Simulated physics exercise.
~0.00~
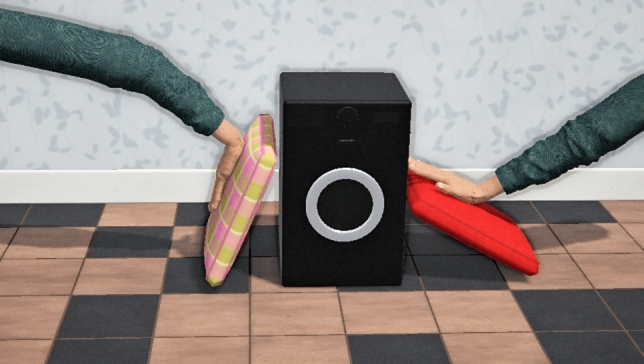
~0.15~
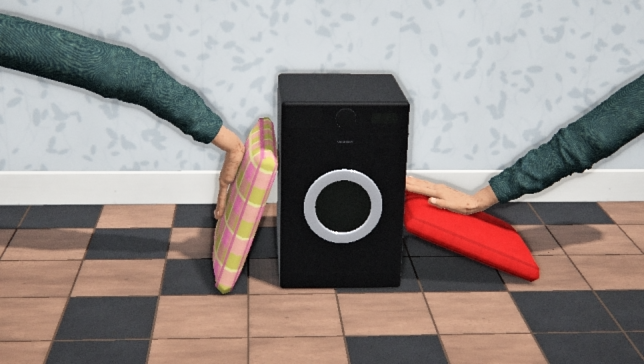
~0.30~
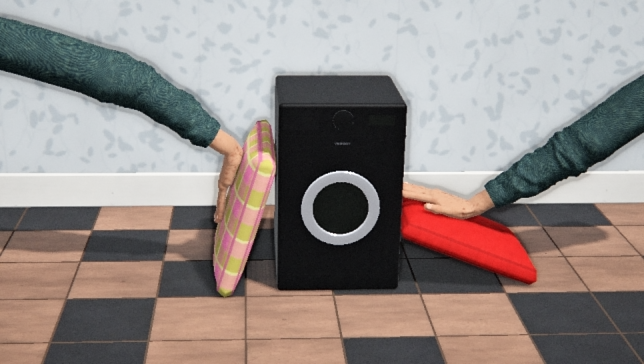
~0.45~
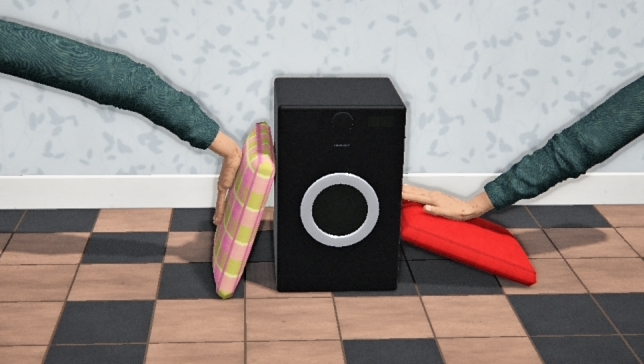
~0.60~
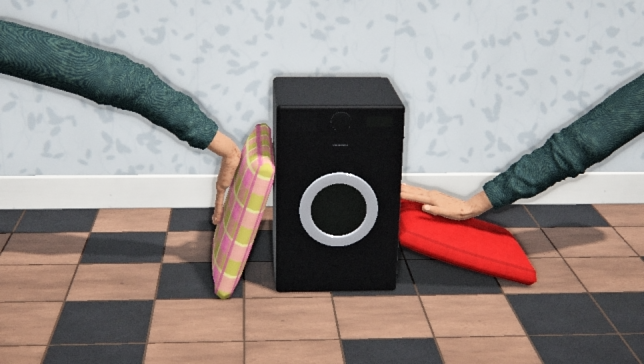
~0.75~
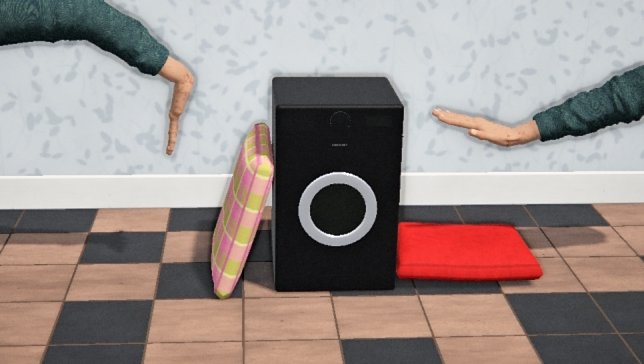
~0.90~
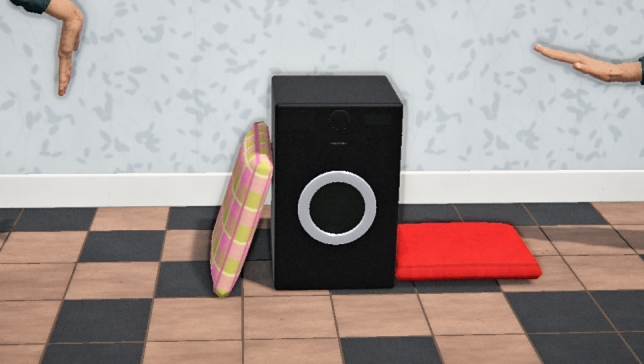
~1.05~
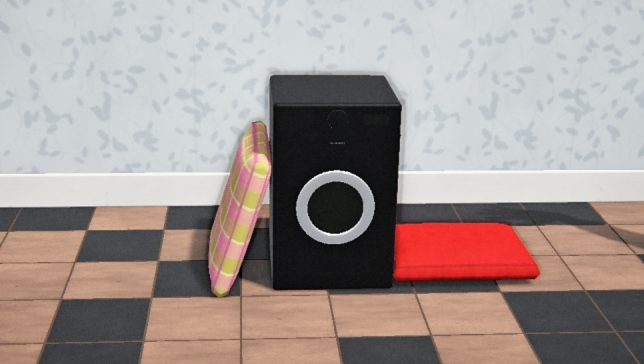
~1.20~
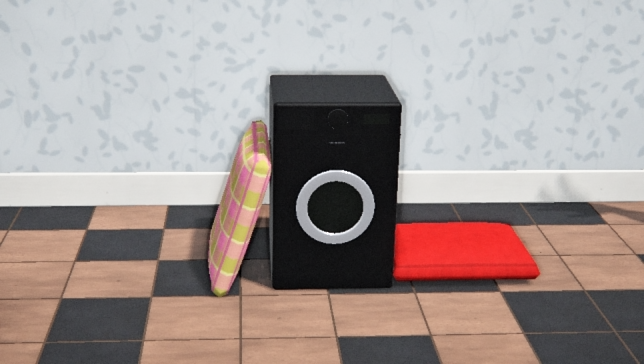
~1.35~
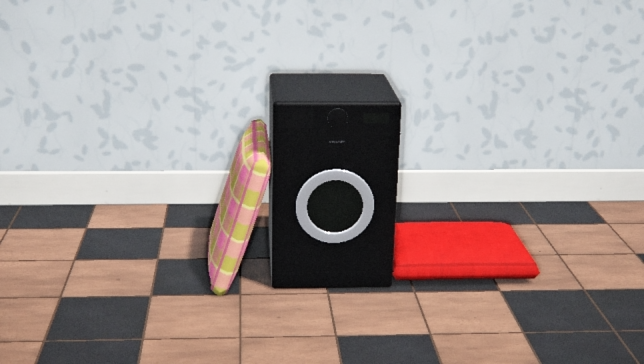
The clip shows two hands holding a pink checked cushion and a red pillow against the left and right sides of a black machine. The hands let go and withdraw, the red pillow drops flat onto the tiled floor, and the pink cushion stays leaning.
